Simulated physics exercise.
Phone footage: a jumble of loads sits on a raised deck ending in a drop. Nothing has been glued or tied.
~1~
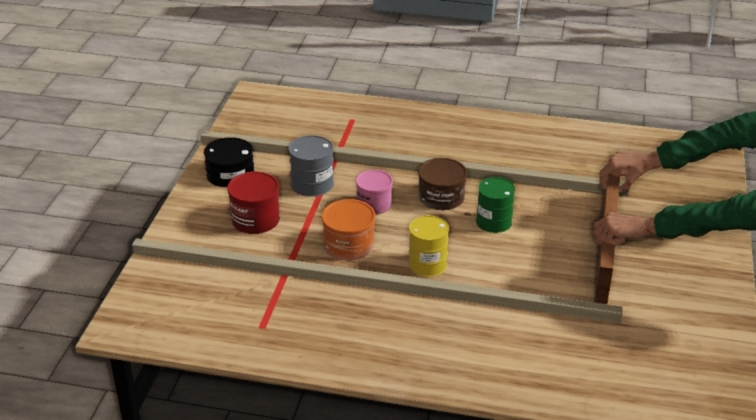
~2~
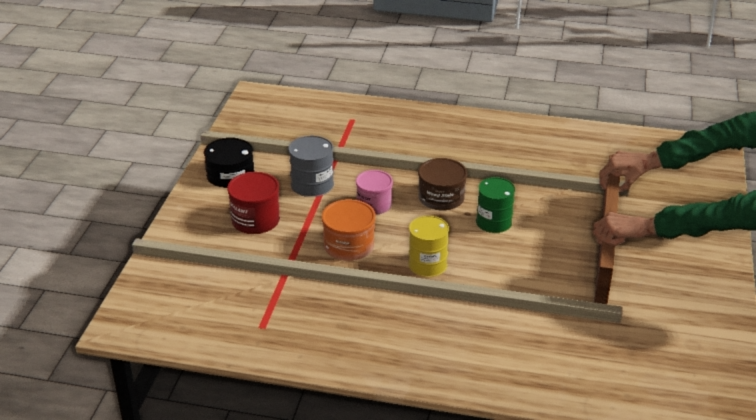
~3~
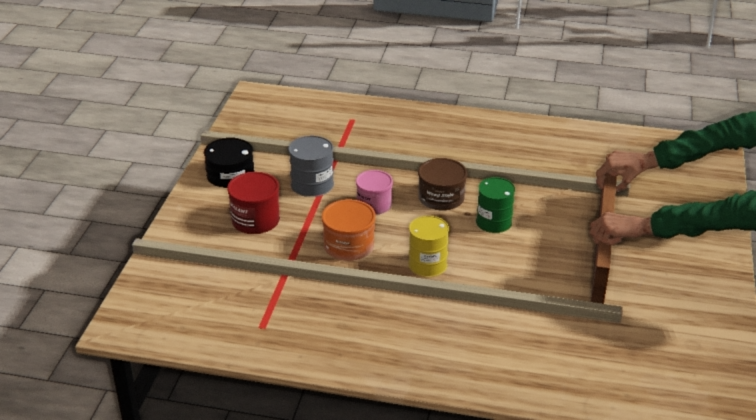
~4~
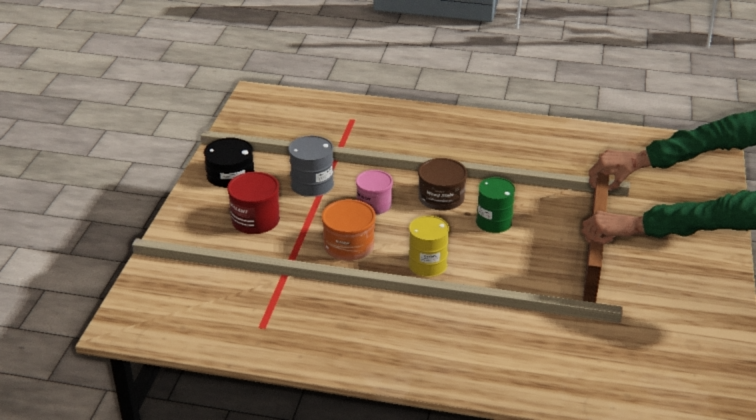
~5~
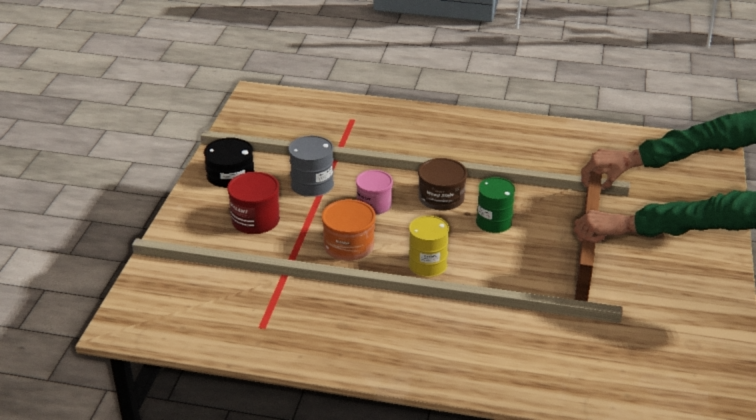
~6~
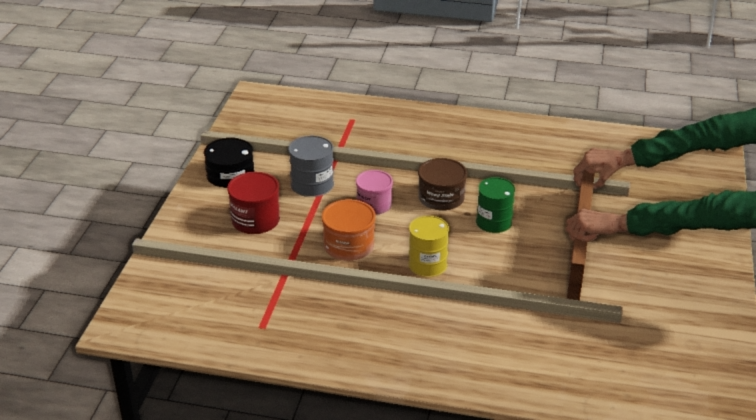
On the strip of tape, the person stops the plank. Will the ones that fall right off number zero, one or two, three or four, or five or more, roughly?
They will number zero.
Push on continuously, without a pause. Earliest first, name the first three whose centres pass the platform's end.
The black canister comes first, followed by the red pail and then the grey canister.
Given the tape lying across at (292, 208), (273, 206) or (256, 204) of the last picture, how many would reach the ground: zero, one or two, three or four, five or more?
Place one: No fall at all; place two: 1 or 2; place three: 1 or 2.
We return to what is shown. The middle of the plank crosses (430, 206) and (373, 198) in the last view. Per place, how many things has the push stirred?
At the first point the count is 3, at the second it's 6.
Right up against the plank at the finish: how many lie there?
That makes 3.
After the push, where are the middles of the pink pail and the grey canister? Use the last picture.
Pink pail: About (271, 182); grey canister: About (260, 155).
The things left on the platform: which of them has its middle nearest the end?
The black canister finishes nearest.
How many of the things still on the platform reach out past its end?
Tally: 0.
Soon after, none off yet; black canister at rest near (229, 163); red pail at rest near (254, 203); grey canister at rest near (312, 166).
In the end, the number that fall off is zero.
